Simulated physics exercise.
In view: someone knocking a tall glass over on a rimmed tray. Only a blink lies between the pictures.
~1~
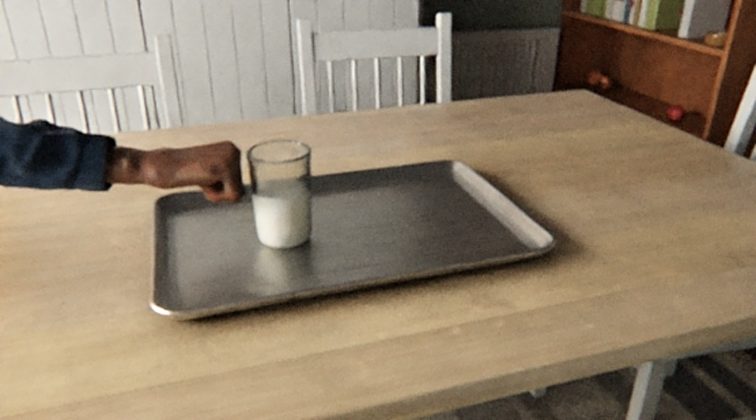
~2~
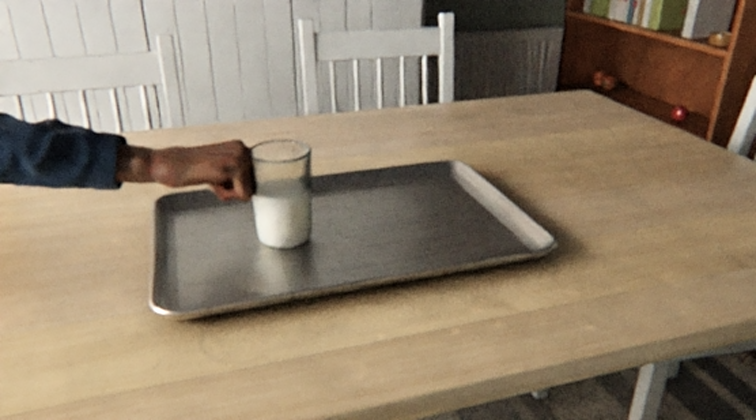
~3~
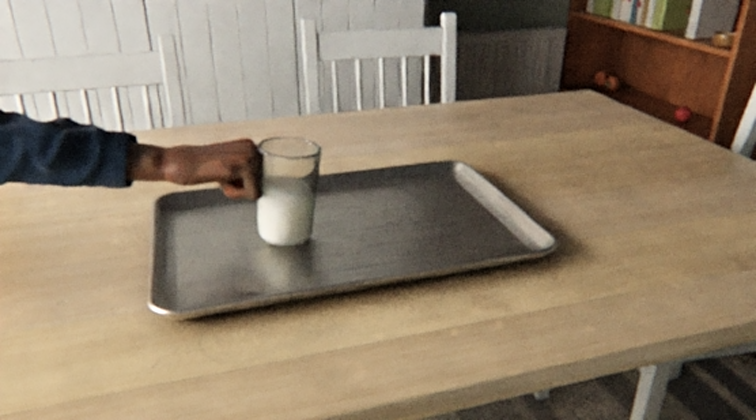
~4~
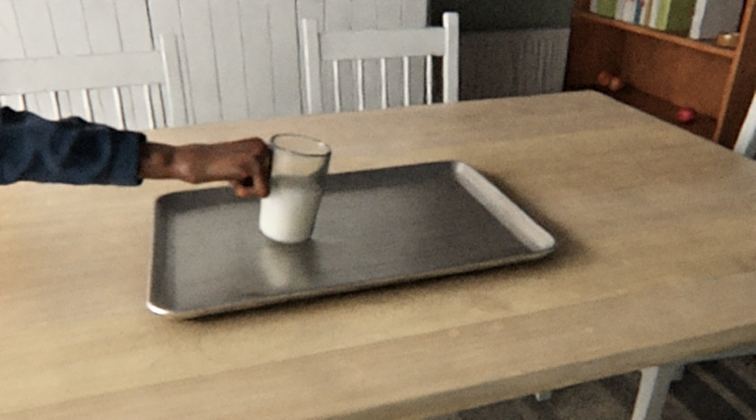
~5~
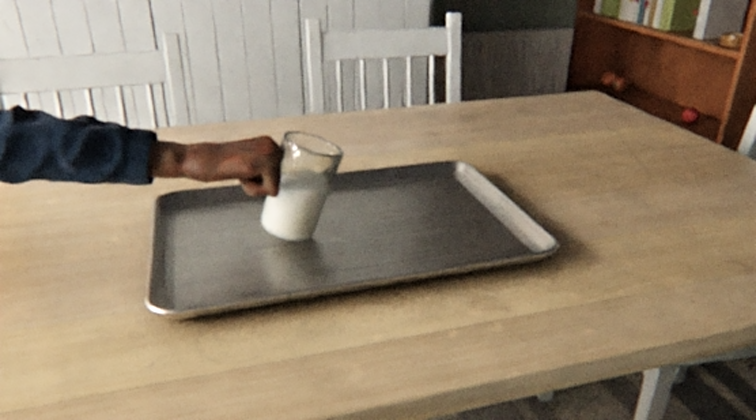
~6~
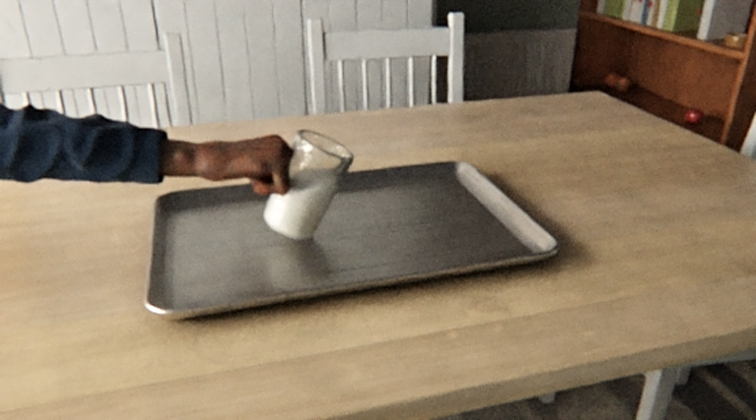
A hand pushes a glass of milk on a metal tray, tilting it rightward.
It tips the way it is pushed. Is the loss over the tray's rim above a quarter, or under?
As it turns out, a quarter and more lands beyond the tray.
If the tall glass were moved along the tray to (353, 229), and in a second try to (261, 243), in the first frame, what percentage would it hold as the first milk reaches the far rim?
Near 85 % and 60 %.
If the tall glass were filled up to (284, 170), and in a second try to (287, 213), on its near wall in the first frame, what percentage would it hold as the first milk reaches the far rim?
Roughly 60 per cent, and 55 per cent.
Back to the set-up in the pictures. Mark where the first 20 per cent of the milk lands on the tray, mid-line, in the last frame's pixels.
Around (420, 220).
A moment on, the tall glass is falling and 100 per cent is in the glass, 0 on the tray and 0 above or beyond its rim.
Next, the tall glass lies on its side and 86 per cent is in the glass, 7 on the tray and 7 above or beyond its rim.
Then the tall glass lies on its side and 45 per cent is in the glass, 48 on the tray and 7 above or beyond its rim.
Later the tall glass lies on its side and 22 per cent is in the glass, 41 on the tray and 37 above or beyond its rim.
At rest 63 per cent is held by tray and glass, 37 is off the tray.
